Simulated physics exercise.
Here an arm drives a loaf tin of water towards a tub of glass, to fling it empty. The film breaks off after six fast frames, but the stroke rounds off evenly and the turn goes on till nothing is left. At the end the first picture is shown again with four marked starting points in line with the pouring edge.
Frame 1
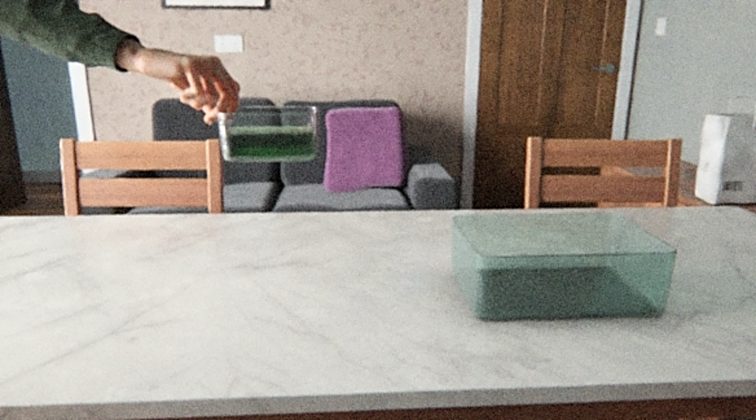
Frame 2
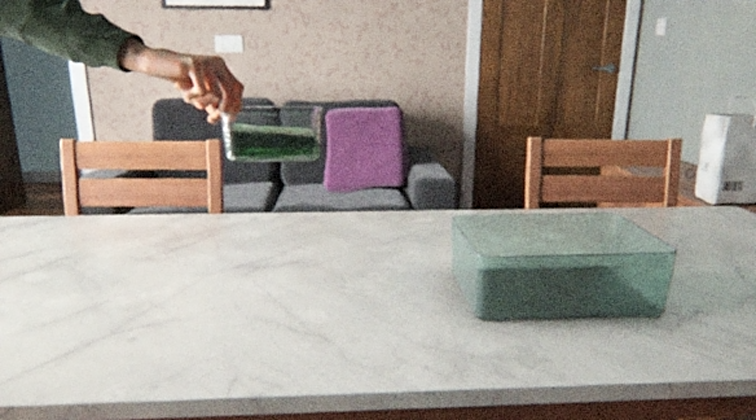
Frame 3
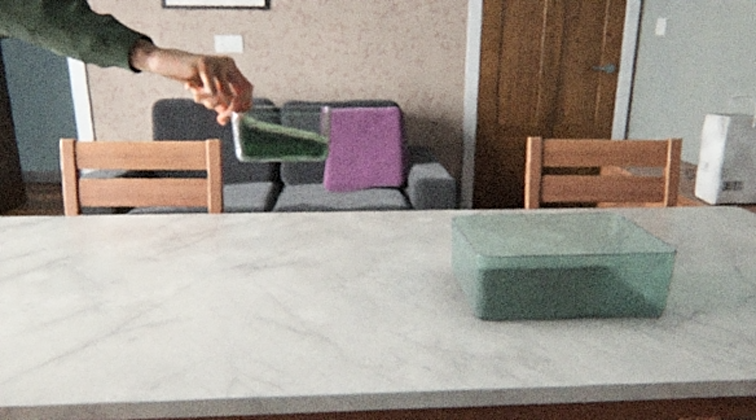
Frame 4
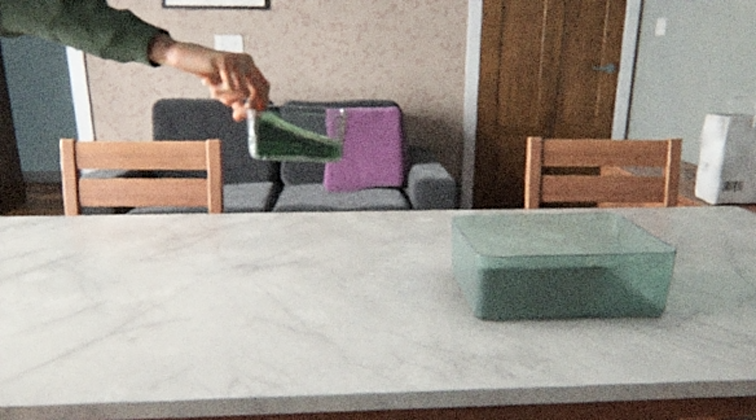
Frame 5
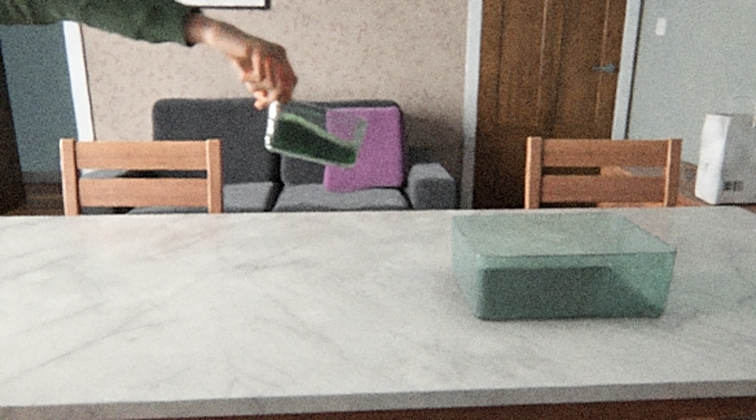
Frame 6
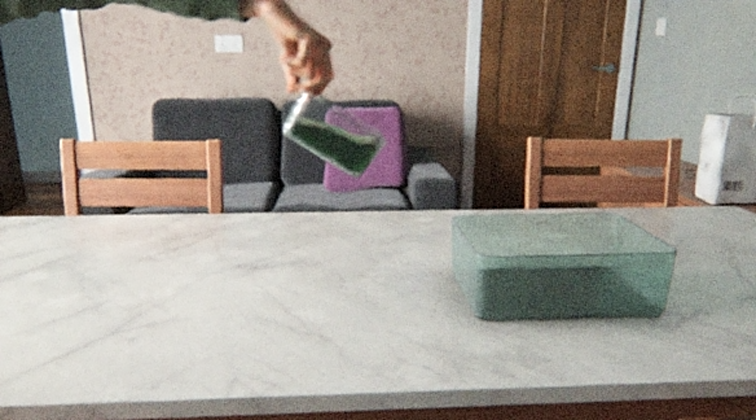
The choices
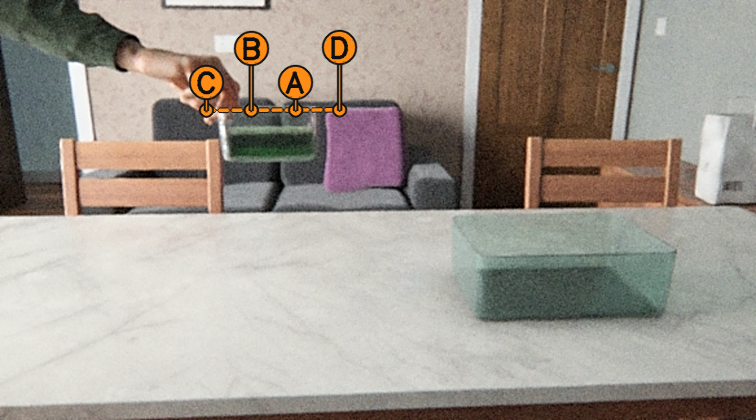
Hand carrying a clear container of green liquid rightward above a marble table, tilting it toward a larger green glass tub.
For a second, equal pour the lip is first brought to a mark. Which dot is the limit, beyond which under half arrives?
Choose D.
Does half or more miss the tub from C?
Yes, it does.
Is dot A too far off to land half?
Yes.
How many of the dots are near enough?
One of them.
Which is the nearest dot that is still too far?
That is dot A.
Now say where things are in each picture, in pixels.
Upright, lip at (316, 110); tub from (473, 318) to (663, 312); nothing has left yet, in the first picture.
Upright, lip at (320, 110); nothing has left yet, in the second picture.
Upright, lip at (329, 109); nothing has left yet, in the third picture.
Tipped about 3°, lip at (345, 112); nothing has left yet, in the fourth picture.
Tipped about 14°, lip at (365, 121); nothing has left yet, in the fifth picture.
Tipped about 33°, lip at (383, 137); nothing has left yet, in the sixth picture.
In orange, A at (295, 110); B at (251, 110); C at (206, 110); D at (339, 109).
If A is chosen, about 16 % lands in the tub, 82 % falls short.
If B is chosen, about 0 % lands in the tub, 100 % falls short.
If C is chosen, about 0 % lands in the tub, 100 % falls short.
If D is chosen, about 78 % lands in the tub, 17 % falls short and 6 % goes beside or beyond.
